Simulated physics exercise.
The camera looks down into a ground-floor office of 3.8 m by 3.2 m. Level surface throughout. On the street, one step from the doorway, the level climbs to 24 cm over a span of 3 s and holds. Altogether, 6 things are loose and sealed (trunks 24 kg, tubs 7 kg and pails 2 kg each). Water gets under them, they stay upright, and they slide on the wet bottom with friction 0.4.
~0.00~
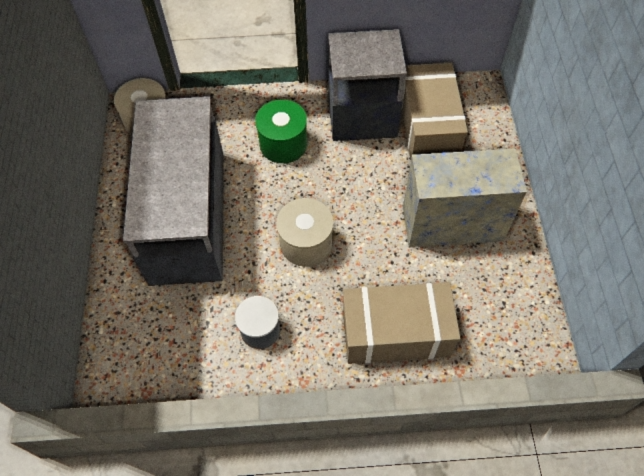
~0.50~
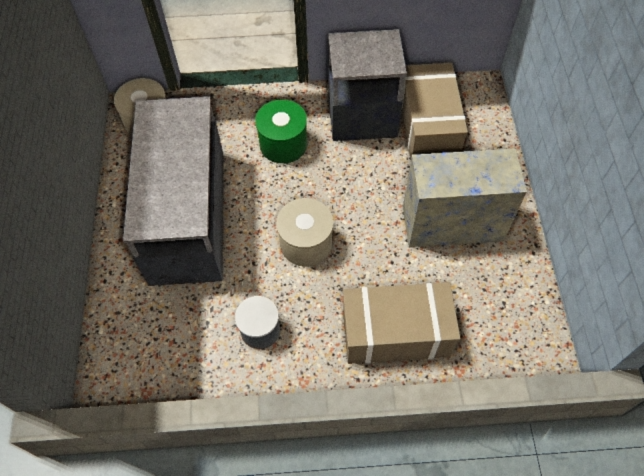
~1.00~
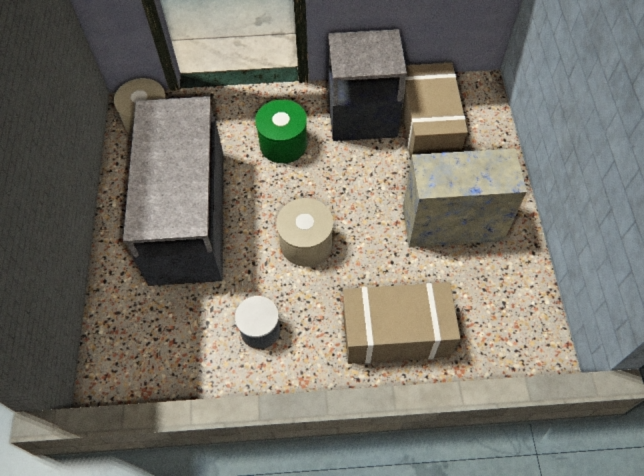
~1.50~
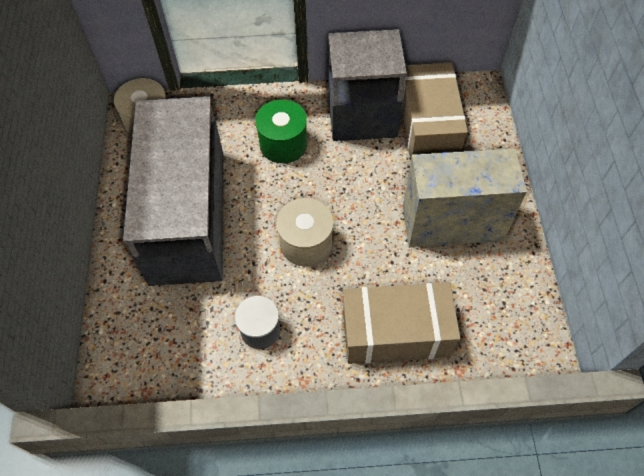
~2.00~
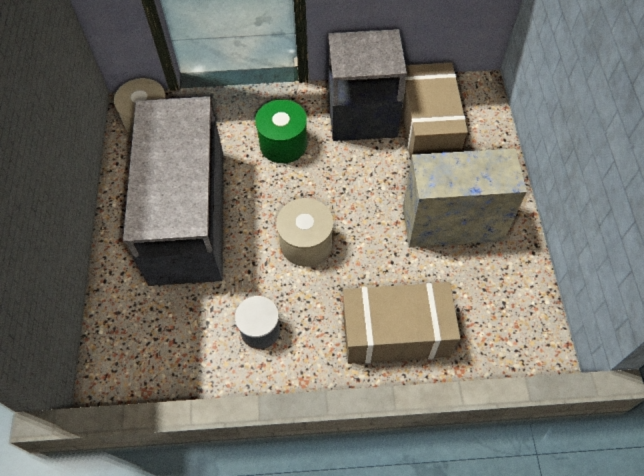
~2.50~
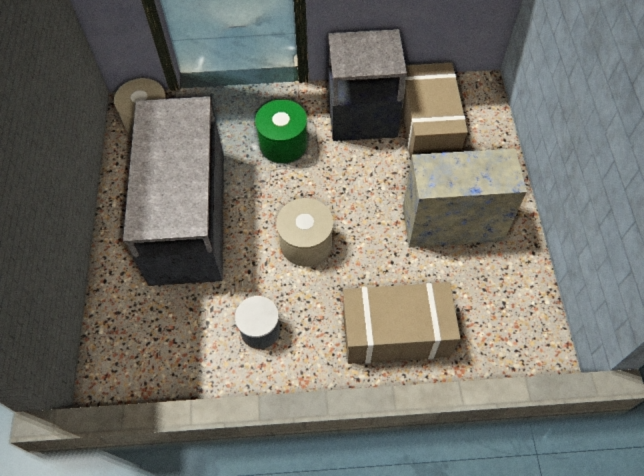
The footage shows a room seen from above as bluish water spreads over the pale ground outside, covers the doorway at the back and begins wetting the speckled floor just inside, while the green tub, boxes and other objects stay still.
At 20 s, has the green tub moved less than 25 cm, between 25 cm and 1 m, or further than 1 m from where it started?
It's set to be hauled off.
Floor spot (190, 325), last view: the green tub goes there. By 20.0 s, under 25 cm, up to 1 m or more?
Short answer, it keeps close to its start.
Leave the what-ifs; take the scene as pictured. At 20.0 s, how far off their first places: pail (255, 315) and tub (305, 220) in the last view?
120 cm and 200 cm respectively.
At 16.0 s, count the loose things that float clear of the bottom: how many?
6 of them.
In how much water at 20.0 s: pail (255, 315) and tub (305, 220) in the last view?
Close to 24 and 24 centimetres.
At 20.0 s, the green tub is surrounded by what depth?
24 cm or so.
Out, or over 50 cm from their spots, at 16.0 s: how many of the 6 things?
4 in all.
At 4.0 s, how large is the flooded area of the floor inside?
Somewhere about 5.5 m2, give or take.
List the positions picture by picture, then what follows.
The first picture shows the green tub at (281, 120), on the bottom; water covers 0.0 m2; 0 of 6 have shifted.
The second picture shows the green tub at (281, 120), on the bottom; 0.0 m2 under water; 0 of 6 have shifted.
The third picture shows the green tub at (281, 120) rests on the ground; 0.0 m2 under water; 0 of 6 have shifted.
The fourth picture shows the green tub at (281, 120), on the bottom; water covers 0.0 m2; 0 of 6 have shifted.
The fifth picture shows the green tub at (281, 120) rests on the ground; water covers 0.3 m2; 0 of 6 have shifted.
The sixth picture shows the green tub at (281, 120) rests on the ground; water covers 1.0 m2; 0 of 6 have shifted.
After 4.0 s the green tub is near (382, 219), 1.3 m from its start, aground; 0 afloat.
After 9.0 s the green tub is near (429, 245), 1.8 m from its start, afloat; 6 afloat.
After 16.0 s the green tub is near (440, 266), 2.0 m from its start, afloat; 6 afloat.
After 20.0 s the green tub is near (446, 277), 2.0 m from its start, afloat; 6 afloat.
